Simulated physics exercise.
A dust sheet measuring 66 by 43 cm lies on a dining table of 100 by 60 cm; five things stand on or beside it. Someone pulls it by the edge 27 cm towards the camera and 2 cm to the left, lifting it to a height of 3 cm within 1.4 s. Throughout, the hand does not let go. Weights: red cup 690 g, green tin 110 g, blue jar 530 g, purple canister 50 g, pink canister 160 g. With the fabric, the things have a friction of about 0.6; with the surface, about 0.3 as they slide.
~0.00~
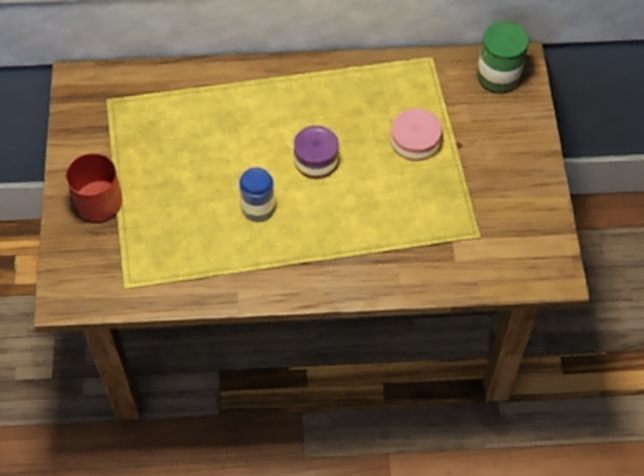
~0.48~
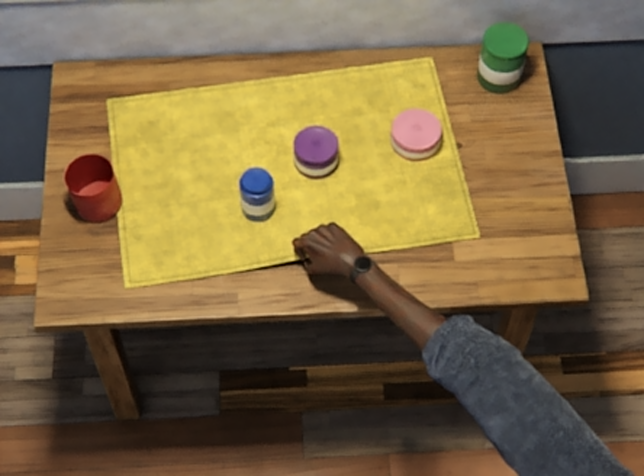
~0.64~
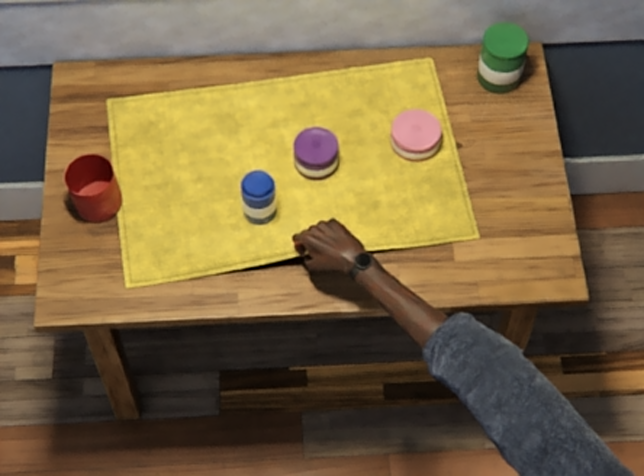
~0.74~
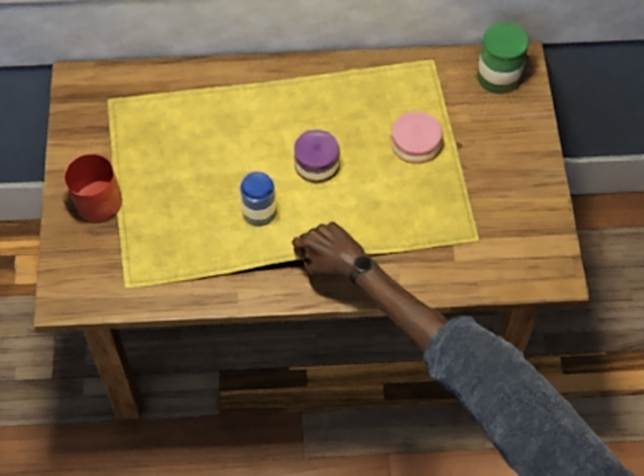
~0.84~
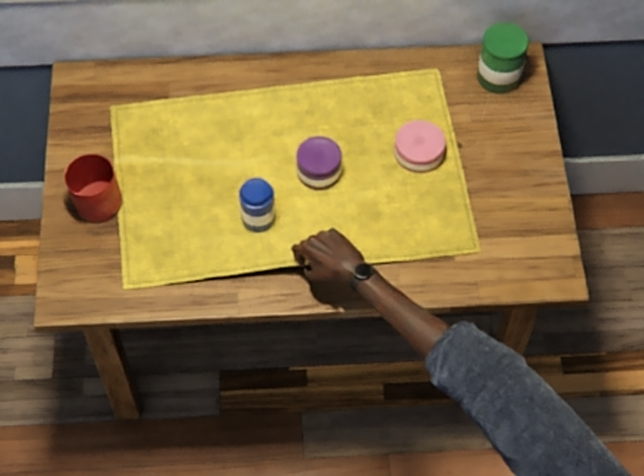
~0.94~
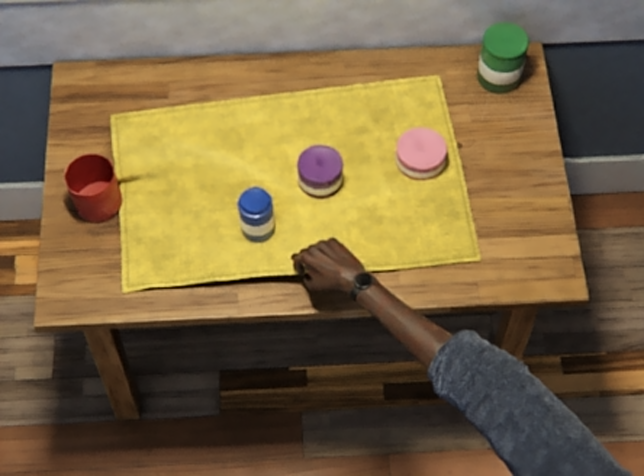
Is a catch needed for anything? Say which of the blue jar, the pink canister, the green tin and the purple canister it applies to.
My prediction: Blue jar: Overboard. Pink canister: Aboard. Green tin: Aboard. Purple canister: Aboard.
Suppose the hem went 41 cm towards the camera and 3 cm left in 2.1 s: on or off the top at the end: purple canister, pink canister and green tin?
So the purple canister comes down, the pink canister comes down, and the green tin does not fall.
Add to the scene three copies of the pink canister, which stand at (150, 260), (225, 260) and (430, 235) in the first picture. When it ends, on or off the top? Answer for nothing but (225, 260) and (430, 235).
Off the top, off the top.
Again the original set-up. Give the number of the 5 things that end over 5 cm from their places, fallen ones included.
So we're at 3.
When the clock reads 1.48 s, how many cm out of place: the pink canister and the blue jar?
For the pink canister, 20 centimetres, and for the blue jar, 20 centimetres.
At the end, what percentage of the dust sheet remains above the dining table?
About 55 per cent.
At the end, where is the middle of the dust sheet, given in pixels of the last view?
Roughly at (289, 288) in the last picture.
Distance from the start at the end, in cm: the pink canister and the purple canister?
Pink canister: 25 cm; purple canister: 30 cm.
By 1.2 s, 100 % of the dust sheet is still over the top; blue jar 12 cm off its start, purple canister 11 cm off its start, pink canister 11 cm off its start.
By 1.5 s, 85 % of the dust sheet is still over the top; blue jar 20 cm off its start, purple canister 19 cm off its start, pink canister 18 cm off its start.
By 1.8 s, 65 % of the dust sheet is still over the top; blue jar 30 cm off its start at (266, 352), purple canister 27 cm off its start at (316, 266), pink canister 24 cm off its start at (405, 236).
By 2.0 s, 55 % of the dust sheet is still over the top; blue jar over the edge, purple canister 29 cm off its start, pink canister 26 cm off its start.
By 3.6 s, 55 % of the dust sheet is still over the top; blue jar over the edge, purple canister 29 cm off its start at (315, 277), pink canister 26 cm off its start at (402, 246), green tin 0 cm off its start at (507, 39).
